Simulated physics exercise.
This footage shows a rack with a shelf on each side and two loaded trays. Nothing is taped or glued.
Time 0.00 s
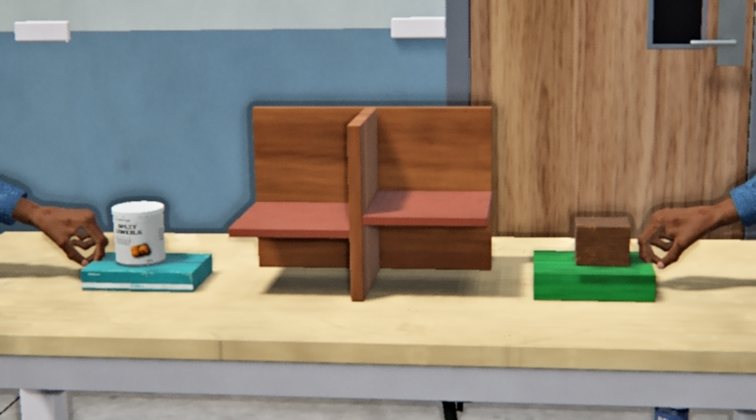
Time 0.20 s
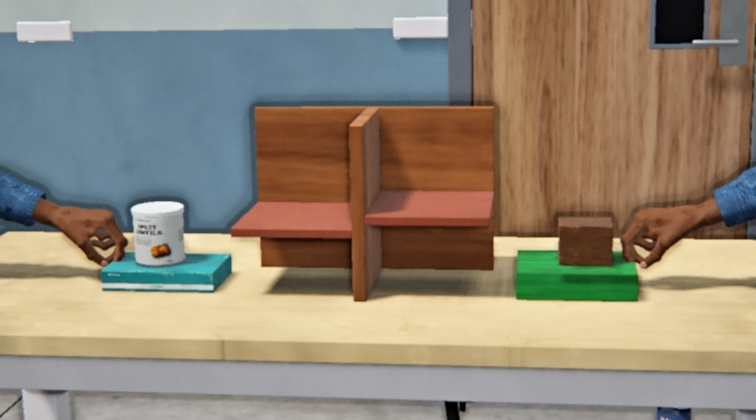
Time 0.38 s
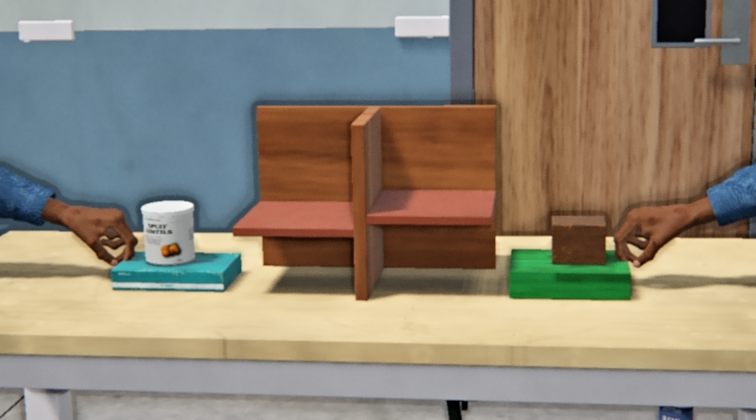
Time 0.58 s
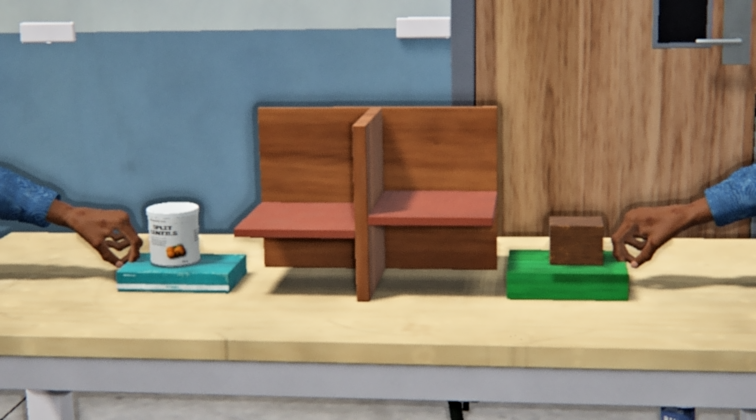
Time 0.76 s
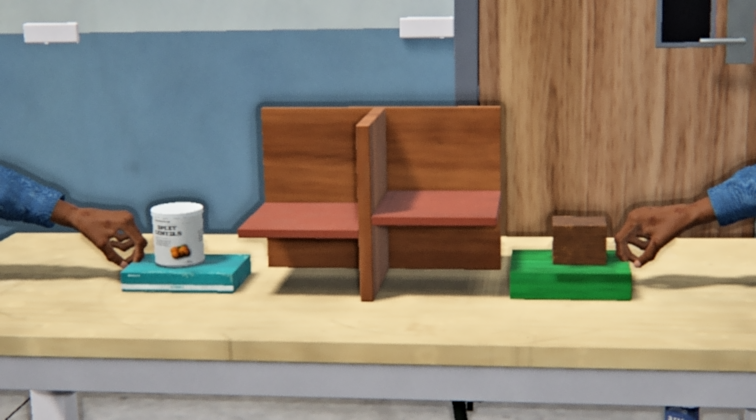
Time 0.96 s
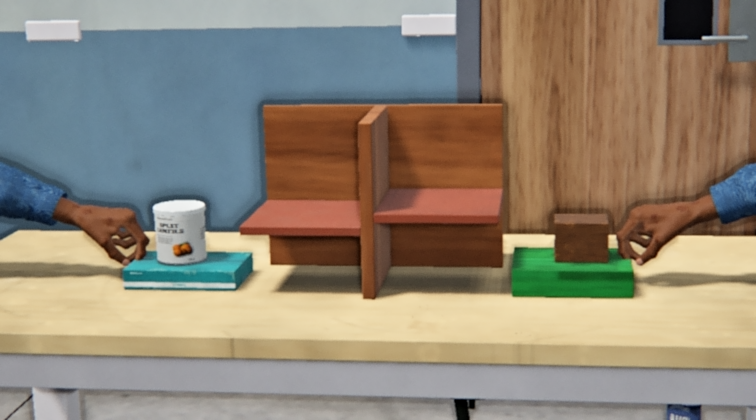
On a pale tabletop, two hands sliding a tin on a turquoise box and a brown block on a green board inward, then slowing.
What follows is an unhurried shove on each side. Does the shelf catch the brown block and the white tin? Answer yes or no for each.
Brown block - no, white tin - yes.
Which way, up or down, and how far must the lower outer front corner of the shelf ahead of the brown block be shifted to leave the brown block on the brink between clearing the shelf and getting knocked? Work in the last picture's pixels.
Down by around 8 pixels.
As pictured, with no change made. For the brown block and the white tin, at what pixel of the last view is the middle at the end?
Brown block: (453, 238); white tin: (195, 256).
After 2.44 s, brown block riding along near (493, 238); white tin pushed back on its carrier near (229, 234).
After 2.96 s, brown block riding along near (456, 238); white tin tipped 48° from how it was near (224, 245).
At rest (4.5 s), the brown block clears the shelf, near (453, 238); the white tin strikes the shelf, near (195, 256).
